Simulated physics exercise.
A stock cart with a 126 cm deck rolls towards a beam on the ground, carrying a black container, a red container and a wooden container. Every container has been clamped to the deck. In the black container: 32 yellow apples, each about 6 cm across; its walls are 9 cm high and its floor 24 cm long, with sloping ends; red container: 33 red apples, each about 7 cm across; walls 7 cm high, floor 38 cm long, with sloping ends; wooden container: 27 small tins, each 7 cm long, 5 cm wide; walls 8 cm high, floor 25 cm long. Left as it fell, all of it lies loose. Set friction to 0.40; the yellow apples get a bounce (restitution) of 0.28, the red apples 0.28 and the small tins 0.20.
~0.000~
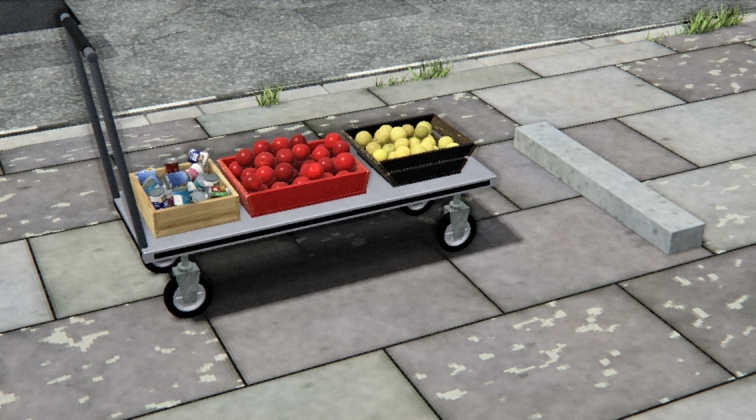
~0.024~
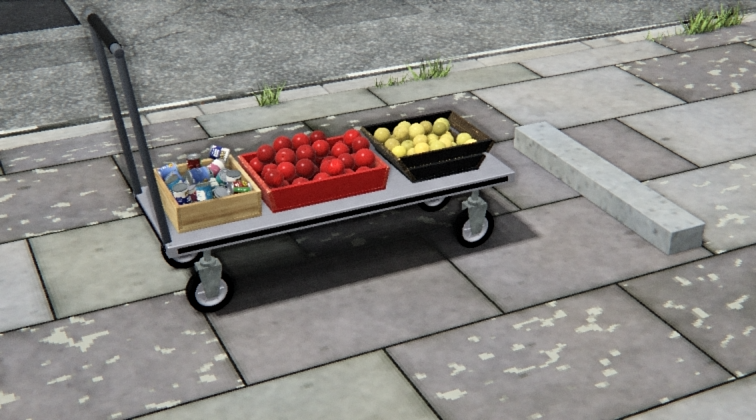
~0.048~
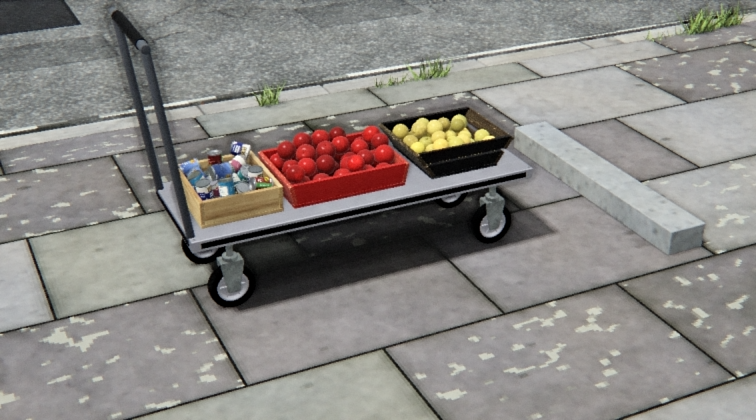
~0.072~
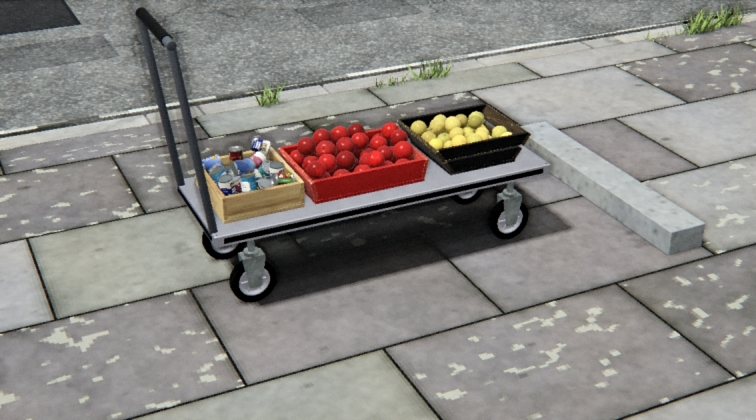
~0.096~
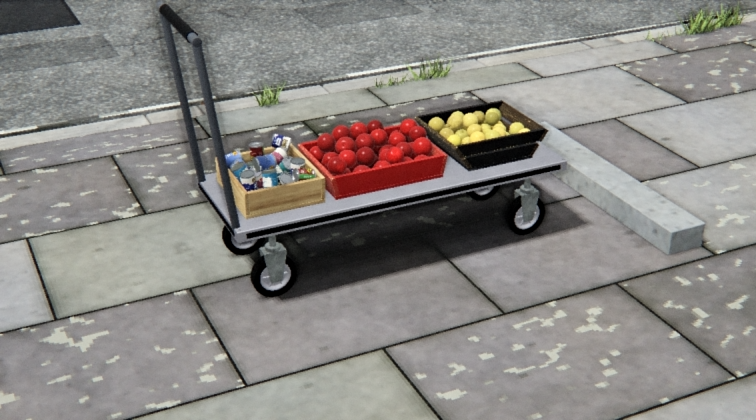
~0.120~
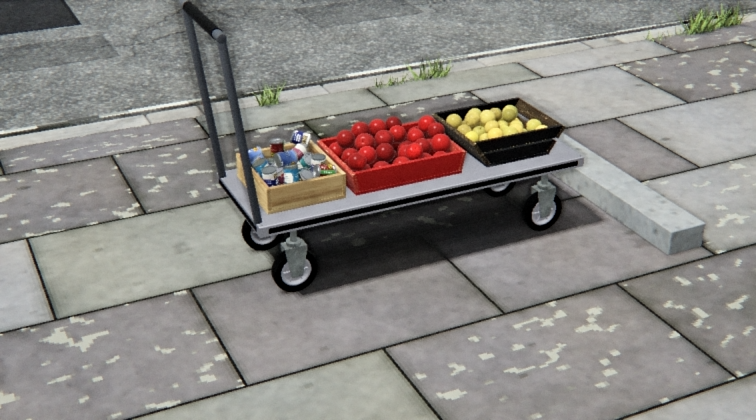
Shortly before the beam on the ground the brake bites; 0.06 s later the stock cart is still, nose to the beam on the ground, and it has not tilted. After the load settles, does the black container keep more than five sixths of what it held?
A sixth is crossed.
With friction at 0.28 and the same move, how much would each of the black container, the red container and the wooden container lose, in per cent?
Black container 50, red container 40, wooden container 40 per cent.
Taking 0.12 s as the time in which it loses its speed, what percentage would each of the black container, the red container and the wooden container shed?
Black container 30, red container 40, wooden container 30 %.
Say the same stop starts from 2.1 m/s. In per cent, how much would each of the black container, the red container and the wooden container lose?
Then the black container sheds 0 per cent of its load, the red container 20 per cent, and the wooden container 20 per cent.
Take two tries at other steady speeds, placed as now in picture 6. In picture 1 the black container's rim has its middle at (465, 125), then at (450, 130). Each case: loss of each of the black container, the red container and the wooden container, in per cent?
Black container 0 then 0, red container 0 then 10, wooden container 0 then 10 per cent.
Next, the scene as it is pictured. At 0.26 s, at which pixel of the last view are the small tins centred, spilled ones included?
In the last picture they centre on about (364, 148).
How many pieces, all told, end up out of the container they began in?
Roughly 30 in all.
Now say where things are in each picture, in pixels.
In the first frame (we follow the rim corner now nearest the camera), black container at (379, 162); wooden container at (156, 211); 60 cm still to roll; nothing out yet.
The second frame shows black container at (399, 158); wooden container at (180, 206); 53 cm still to roll.
The third frame shows black container at (419, 154); wooden container at (203, 202); 45 cm still to roll.
The fourth frame shows black container at (438, 150); wooden container at (226, 197); 38 cm still to roll.
The fifth frame shows black container at (457, 146); wooden container at (248, 193); 30 cm still to roll.
The sixth frame shows black container at (475, 143); wooden container at (270, 188); 23 cm still to roll; nothing out yet.
After 0.16 s, it begins to slow.
After 0.26 s, 1 of 32 out of the black container, 4 of 33 out of the red container and 1 of 27 out of the wooden container.
After 0.38 s, 7 of 32 out of the black container, 12 of 33 out of the red container and 7 of 27 out of the wooden container.
After 0.61 s, 10 of 32 out of the black container, 14 of 33 out of the red container and 7 of 27 out of the wooden container.
When it is over (at 1.12 s), 10 of 32 out of the black container, 14 of 33 out of the red container and 7 of 27 out of the wooden container. Asked share, 10 of 32, 31 per cent.
